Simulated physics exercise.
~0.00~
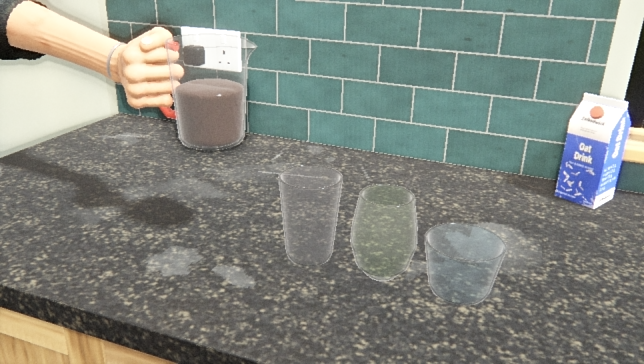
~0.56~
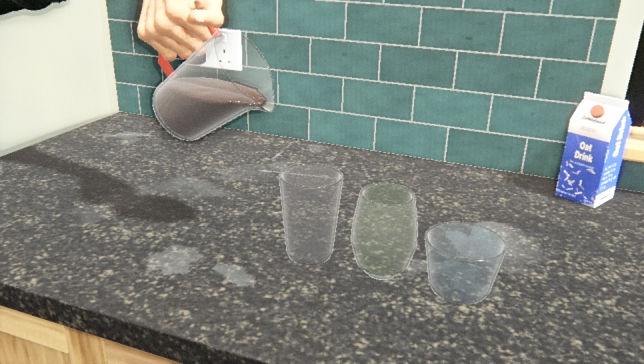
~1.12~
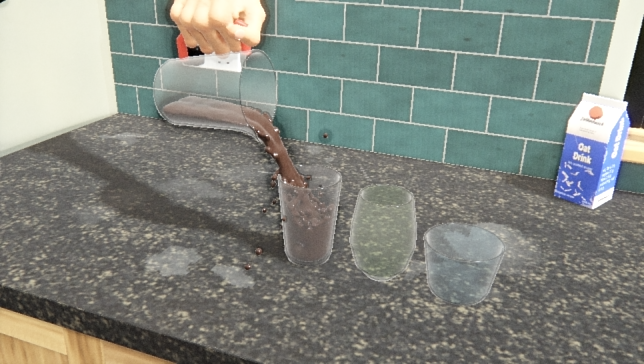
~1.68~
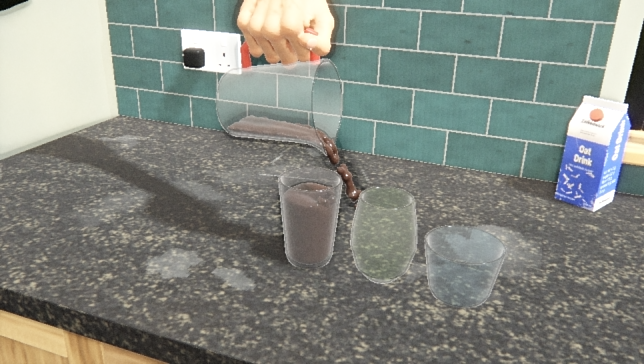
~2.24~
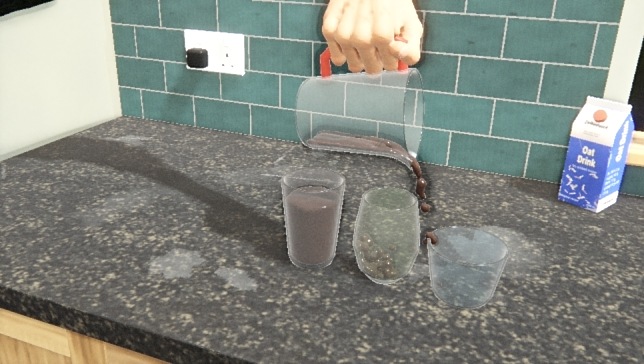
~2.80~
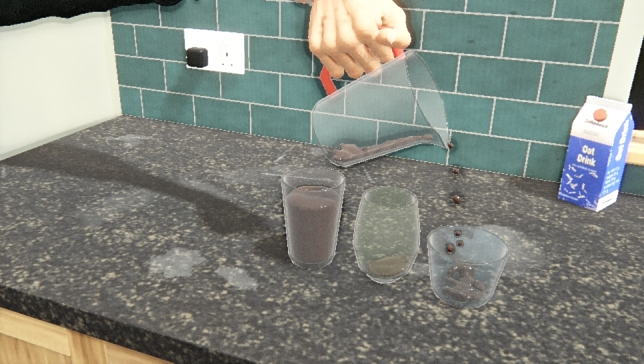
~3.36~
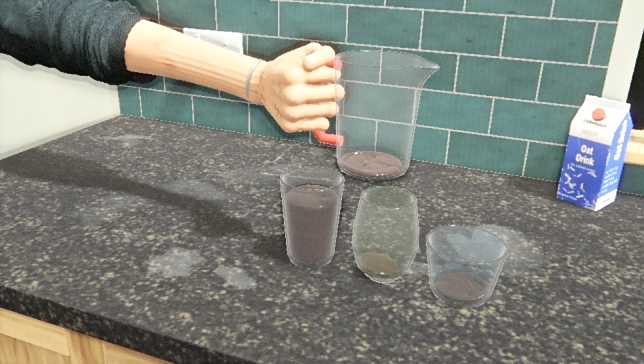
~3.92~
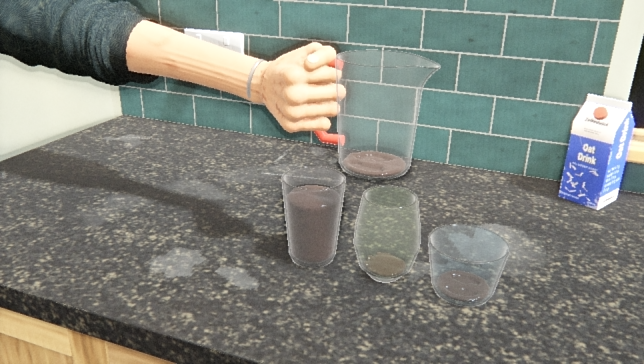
Hand pouring coffee from a clear pitcher across three glasses, filling the left tumbler most, then setting the pitcher upright behind them.
